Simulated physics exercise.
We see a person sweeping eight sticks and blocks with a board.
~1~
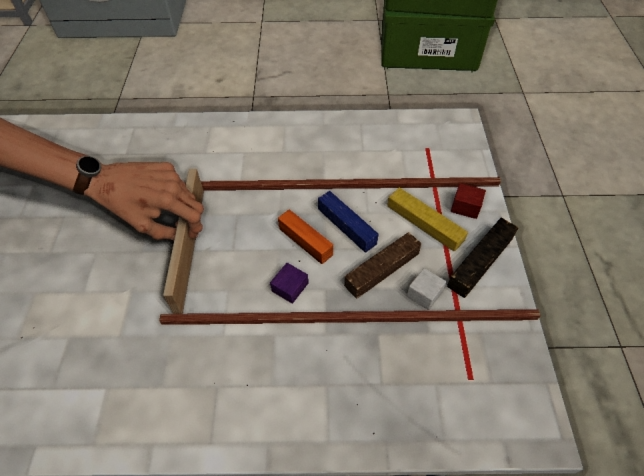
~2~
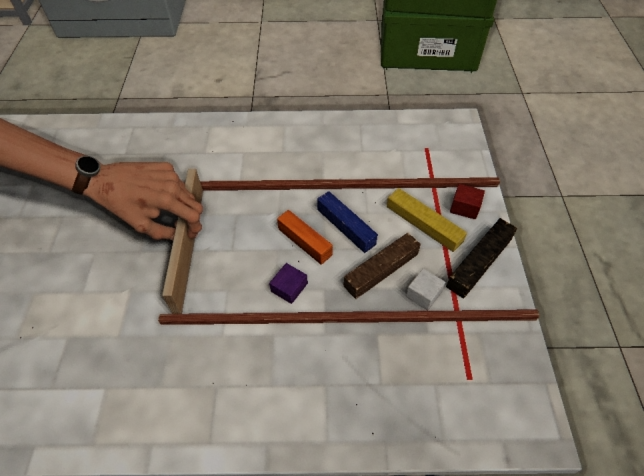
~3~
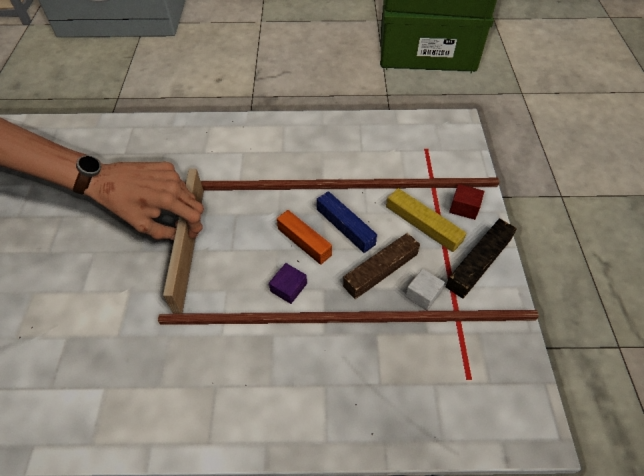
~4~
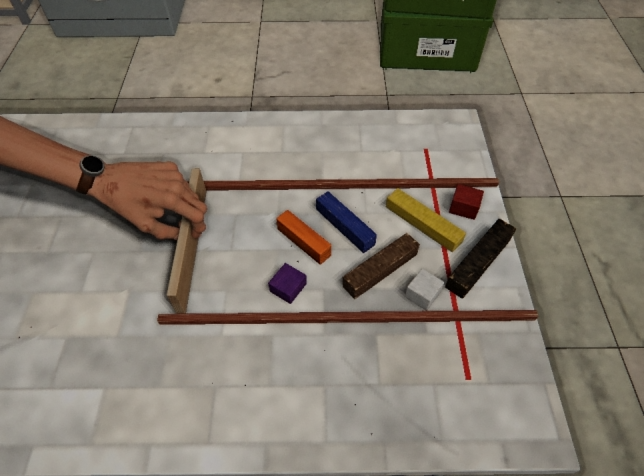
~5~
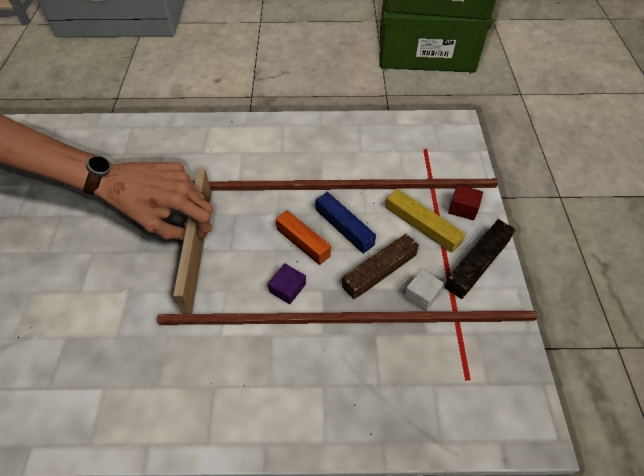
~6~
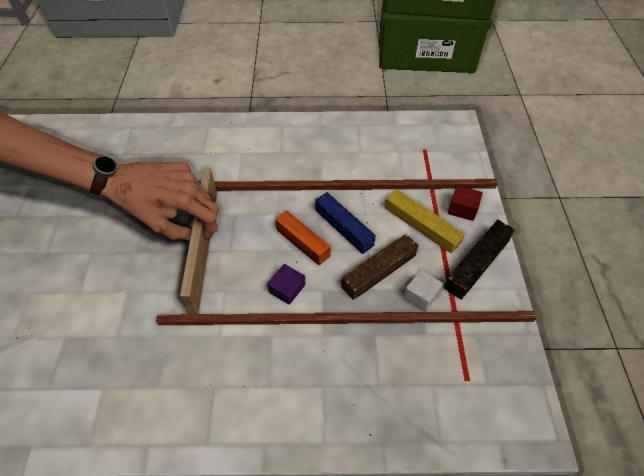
On a pale tiled surface, a hand held a wooden board upright between two rods, left of eight colourful sticks and blocks, then slid it slightly right while the pieces stayed put.
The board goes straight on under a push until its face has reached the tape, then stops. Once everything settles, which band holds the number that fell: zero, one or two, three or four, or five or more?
Lost: One or two.
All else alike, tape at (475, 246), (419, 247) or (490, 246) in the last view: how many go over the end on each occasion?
You'd get 5, then 0, then 5.
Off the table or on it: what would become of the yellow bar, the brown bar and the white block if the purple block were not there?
Outcome for the yellow bar: It stays; for the brown bar: It stays; for the white block: It stays.
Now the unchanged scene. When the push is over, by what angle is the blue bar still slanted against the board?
Some 25 degrees.
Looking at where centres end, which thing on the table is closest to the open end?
Result: The red block.
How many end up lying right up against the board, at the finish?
Contact count: 3.
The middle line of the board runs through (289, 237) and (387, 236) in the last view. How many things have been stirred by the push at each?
So far 2, and 7 at the second.
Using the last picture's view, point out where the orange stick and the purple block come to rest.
The orange stick comes to rest at (452, 241), and the purple block comes to rest at (464, 281).
Early on, none off yet; black bar at rest near (480, 258); red block at rest near (465, 203); yellow bar at rest near (423, 220).
A while later, none off yet; black bar at rest near (480, 258); red block at rest near (465, 203); yellow bar moving near (427, 219).
Finally, the number that fall off is one or two; lost, black bar.
